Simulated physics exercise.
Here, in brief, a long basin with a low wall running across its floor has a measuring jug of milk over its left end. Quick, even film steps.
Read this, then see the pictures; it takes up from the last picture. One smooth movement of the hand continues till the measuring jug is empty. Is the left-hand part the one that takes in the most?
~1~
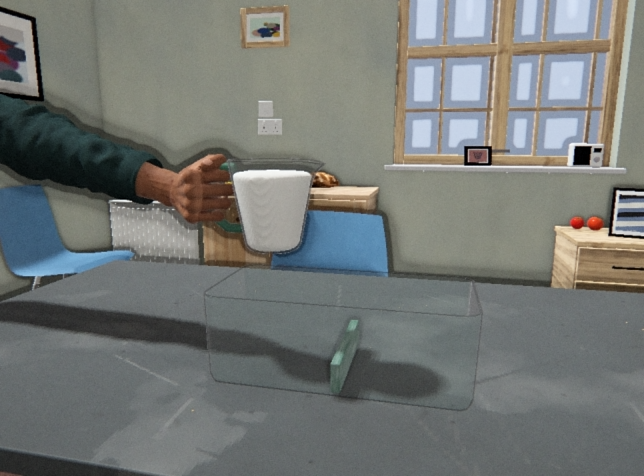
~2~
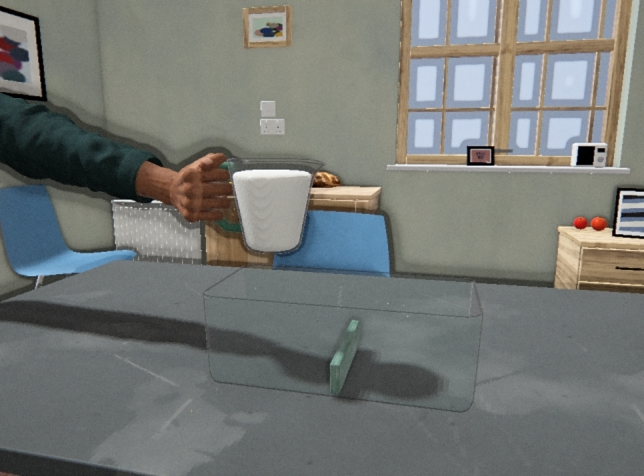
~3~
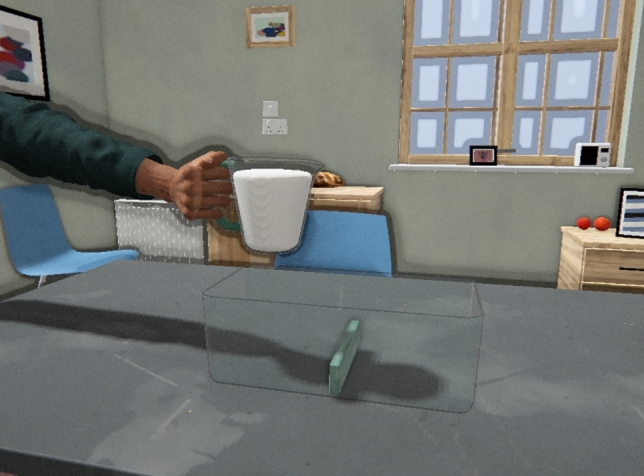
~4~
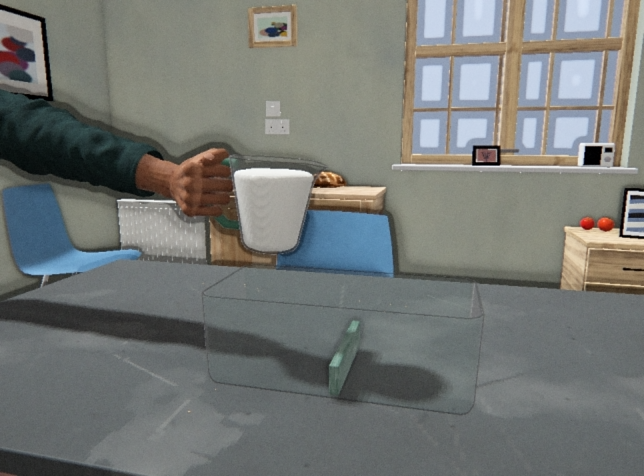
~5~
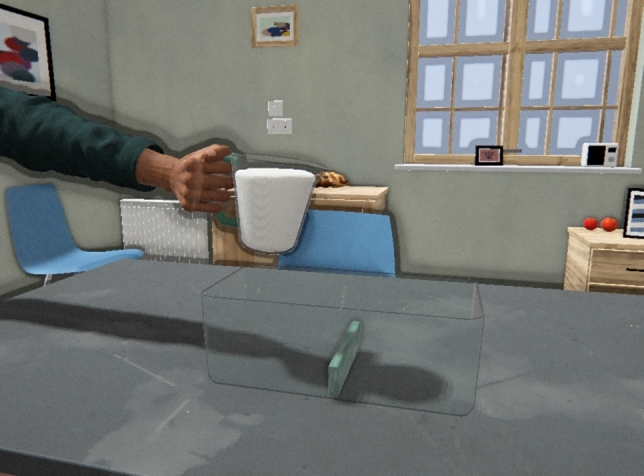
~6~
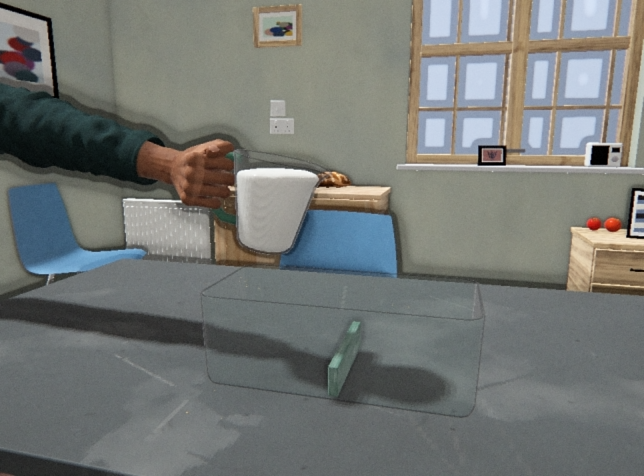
More to the right.
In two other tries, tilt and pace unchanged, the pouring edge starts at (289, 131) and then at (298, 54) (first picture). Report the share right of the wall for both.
Close to 35 % for the first start and close to 75 % for the second.
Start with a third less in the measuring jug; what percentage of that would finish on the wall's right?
About 70 parts in a hundred, give or take.
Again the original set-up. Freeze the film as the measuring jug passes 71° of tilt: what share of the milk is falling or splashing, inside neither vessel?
Something close to 20 percent of it.
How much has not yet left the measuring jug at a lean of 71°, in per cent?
Some 70 in a hundred has yet to spill out.
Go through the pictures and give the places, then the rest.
In the first frame, it leans 0°; its right rim is at (325, 162); the milk meets the walls at (238, 173) and (312, 175); the long basin's rim runs from (226, 279) to (477, 297); the wall's top is at (346, 341).
In the second frame, it leans 0°; its right rim is at (326, 163); the milk meets the walls at (238, 173) and (312, 175).
In the third frame, it leans 2°; its right rim is at (327, 164); the milk meets the walls at (238, 172) and (313, 175).
In the fourth frame, it leans 4°; its right rim is at (328, 166); the milk meets the walls at (240, 172) and (314, 176).
In the fifth frame, it leans 7°; its right rim is at (330, 169); the milk meets the walls at (241, 171) and (317, 176).
In the sixth frame, it leans 11°; its right rim is at (332, 173); the milk meets the walls at (243, 172) and (320, 176).
A moment on, the tilt is 71° and 69 per cent is still to pour, 0 is left of the wall and 12 right of it.
Next, the tilt is 108° and 10 per cent is still to pour, 12 is left of the wall and 70 right of it.
Then the tilt is 113° and 0 per cent is still to pour, 21 is left of the wall and 78 right of it.
Later the tilt is 113° and 0 per cent is still to pour, 21 is left of the wall and 78 right of it.
In the end 21 per cent lies left of the wall, 78 right of it and 1 outside.
